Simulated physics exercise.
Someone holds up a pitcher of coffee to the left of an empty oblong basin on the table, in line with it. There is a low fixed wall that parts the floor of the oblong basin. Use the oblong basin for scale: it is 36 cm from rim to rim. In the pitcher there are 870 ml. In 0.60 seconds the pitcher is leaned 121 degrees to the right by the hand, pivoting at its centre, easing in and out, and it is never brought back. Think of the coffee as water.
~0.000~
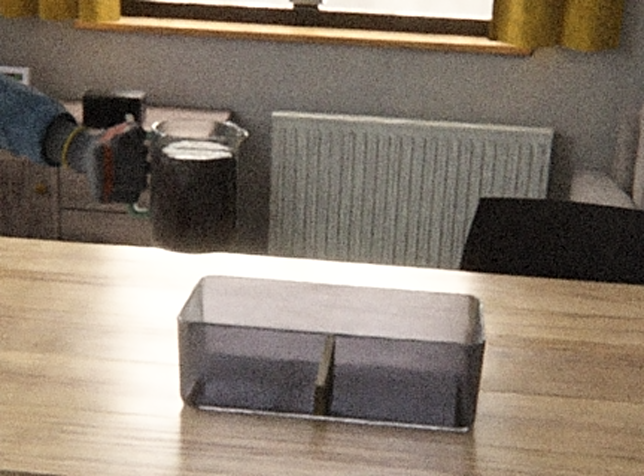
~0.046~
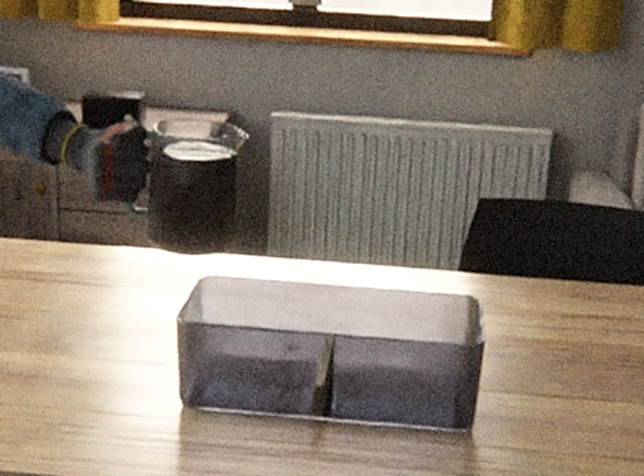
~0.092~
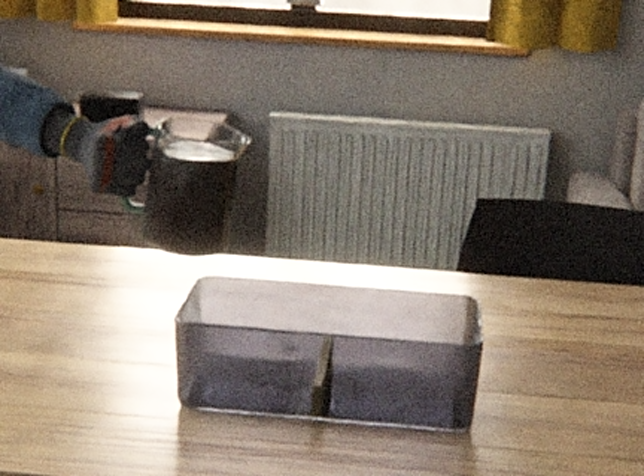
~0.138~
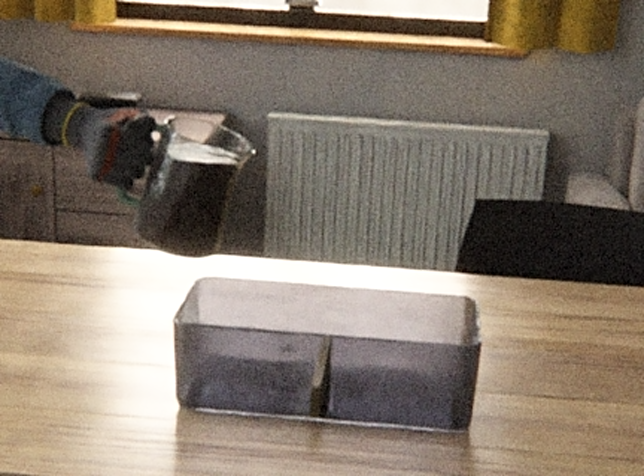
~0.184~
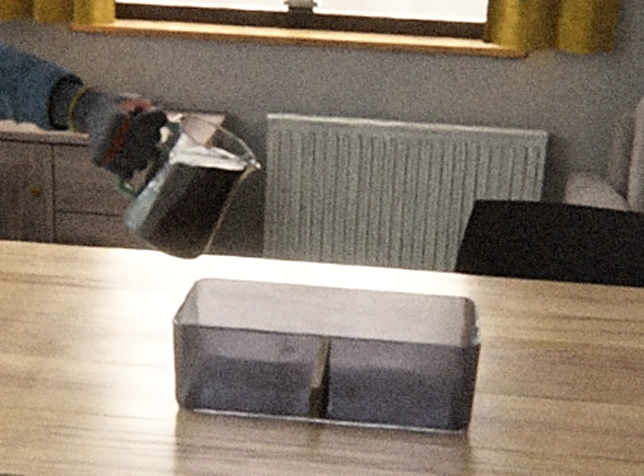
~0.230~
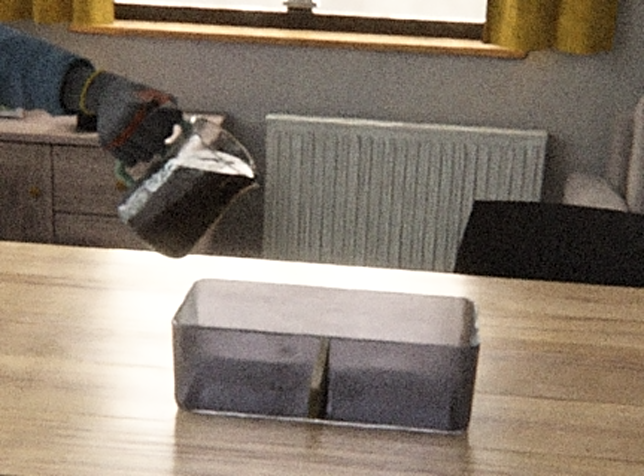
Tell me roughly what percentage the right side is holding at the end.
At the end it holds about 10 per cent.
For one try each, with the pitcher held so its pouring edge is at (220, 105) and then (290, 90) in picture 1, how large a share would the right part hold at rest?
In order, 10 and 85 per cent.
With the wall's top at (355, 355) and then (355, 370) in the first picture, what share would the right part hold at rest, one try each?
Respectively 5 and 20 %.
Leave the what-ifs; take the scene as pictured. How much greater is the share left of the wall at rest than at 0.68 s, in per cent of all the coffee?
Near 10 percent, more or less.
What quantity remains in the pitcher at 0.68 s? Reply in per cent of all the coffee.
What remains is about 12 percent of it all.
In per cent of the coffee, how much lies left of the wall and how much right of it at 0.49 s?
About 14 % left, 1 % right.
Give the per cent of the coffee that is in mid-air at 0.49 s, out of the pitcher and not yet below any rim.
Around 26 in a hundred.
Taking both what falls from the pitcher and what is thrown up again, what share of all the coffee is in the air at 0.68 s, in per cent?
Some 16 % is up in the air.
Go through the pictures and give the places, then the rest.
The first frame shows tilt 0°; pouring edge (246, 133); surface from (156, 148) to (235, 153); the oblong basin's rim runs from (189, 298) to (483, 321); the wall's top is at (326, 360).
The second frame shows tilt 2°; pouring edge (247, 135); surface from (157, 148) to (235, 155).
The third frame shows tilt 7°; pouring edge (250, 141); surface from (158, 149) to (237, 157).
The fourth frame shows tilt 15°; pouring edge (255, 151); surface from (157, 157) to (240, 160).
The fifth frame shows tilt 26°; pouring edge (260, 165); surface from (148, 175) to (247, 166).
The sixth frame shows tilt 39°; pouring edge (263, 182); surface from (137, 180) to (257, 174).
By 0.49 s the tilt is 111° and 60 per cent is still to pour, 14 is left of the wall and 1 right of it.
By 0.68 s the tilt is 121° and 11 per cent is still to pour, 70 is left of the wall and 3 right of it.
By 0.88 s the tilt is 121° and 0 per cent is still to pour, 78 is left of the wall and 6 right of it.
By 1.10 s the tilt is 121° and 0 per cent is still to pour, 81 is left of the wall and 8 right of it.
At rest 79 per cent lies left of the wall, 10 right of it and 11 outside.
